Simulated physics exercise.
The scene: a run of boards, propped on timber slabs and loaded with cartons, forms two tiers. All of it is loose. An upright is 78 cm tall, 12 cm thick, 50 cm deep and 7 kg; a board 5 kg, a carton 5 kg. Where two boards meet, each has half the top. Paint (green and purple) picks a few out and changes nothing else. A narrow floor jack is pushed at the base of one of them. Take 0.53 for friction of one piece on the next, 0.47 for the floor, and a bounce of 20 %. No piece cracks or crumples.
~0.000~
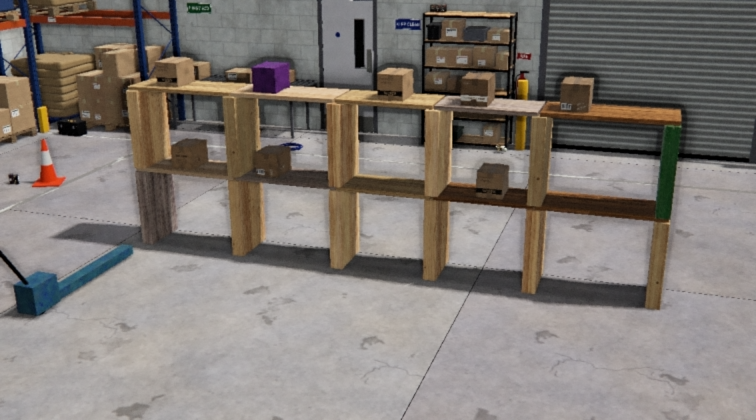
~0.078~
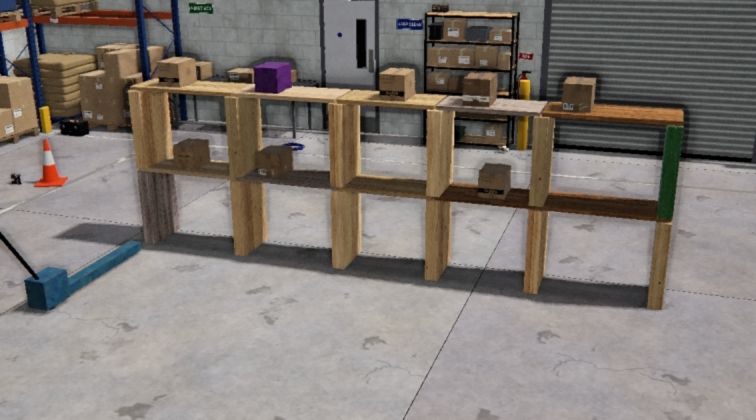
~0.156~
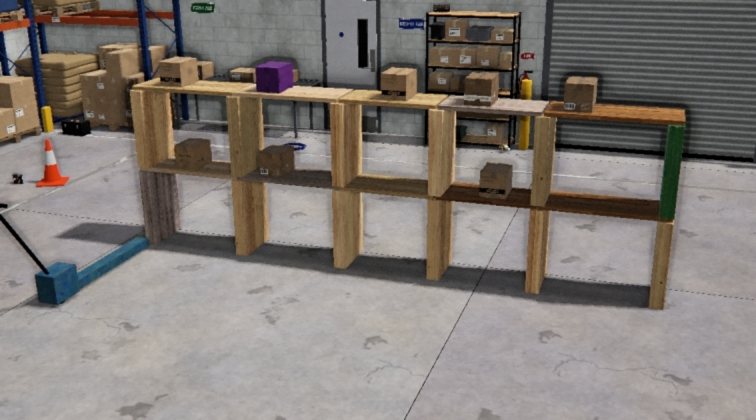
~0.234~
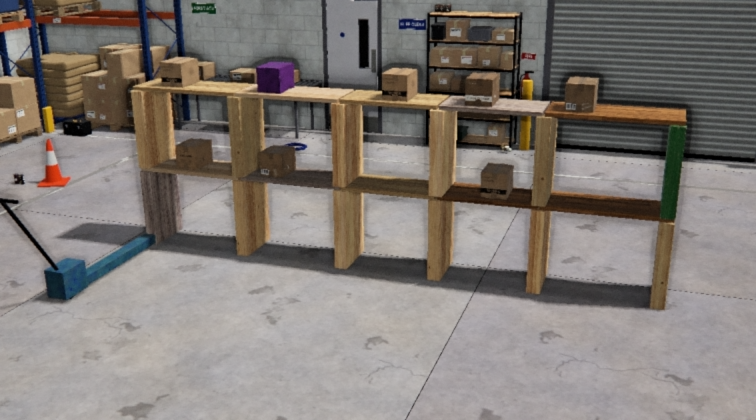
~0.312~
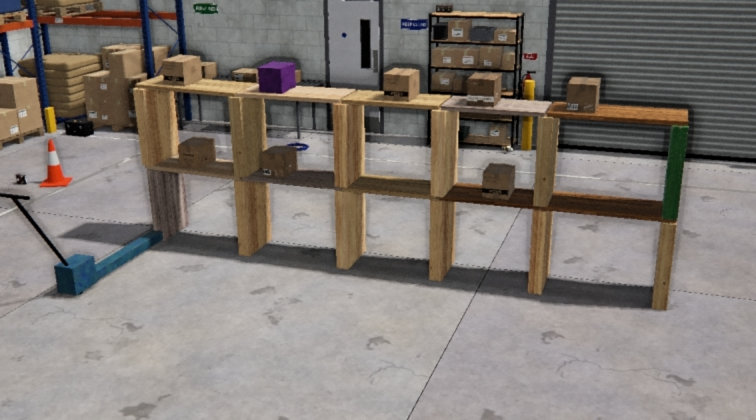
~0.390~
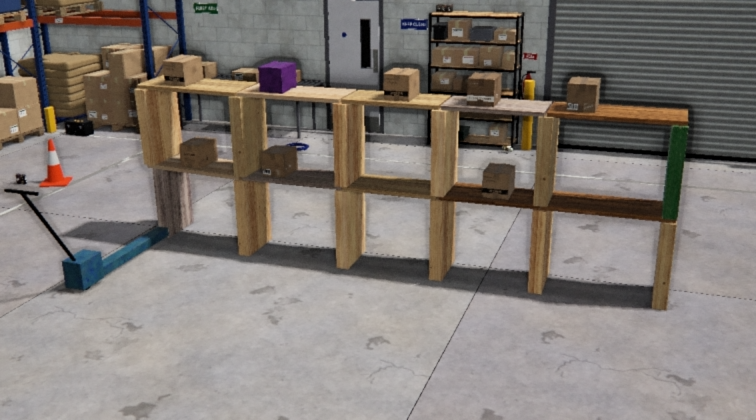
A low blue floor jack slides in from the left toward a two-tier run of boards on timber uprights, loaded with brown cartons and one purple one. It reaches the leftmost lower upright and pushes it slightly to the right, while the boards and cartons above shift only faintly.
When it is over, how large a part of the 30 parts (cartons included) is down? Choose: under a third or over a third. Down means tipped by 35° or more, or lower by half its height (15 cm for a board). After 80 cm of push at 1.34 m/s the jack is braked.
The part is less than a third.
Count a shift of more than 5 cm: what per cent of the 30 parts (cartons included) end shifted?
20 per cent.
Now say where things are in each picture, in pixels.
In the first frame (each place is the centre of the face we see best), jack tip (127, 251) 34 cm short; green upright (668, 174); purple carton (264, 81); all as stacked.
Jack tip (135, 247) 23 cm short; green upright (670, 174), in the second frame.
Jack tip (143, 243) 13 cm short; purple carton (267, 80), in the third frame.
Jack tip (150, 240) 21 mm short; purple carton (268, 81), in the fourth frame.
Jack tip (157, 236) 8 cm in; purple carton (270, 81); 5 have shifted, in the fifth frame.
Jack tip (163, 233) 19 cm in; purple carton (270, 80); green upright (675, 174); 6 have shifted, in the sixth frame.
By 0.60 s, none of the 30 pieces down, 7 disturbed.
By 0.92 s, none of the 30 pieces down, 6 disturbed.
When it is over (2.3 s), none of the 30 pieces down, 8 disturbed; purple carton moved 20 mm; green upright unmoved. That is 0 per cent. In pixels of the last frame, middles, purple carton near (279, 77), green upright near (675, 166).
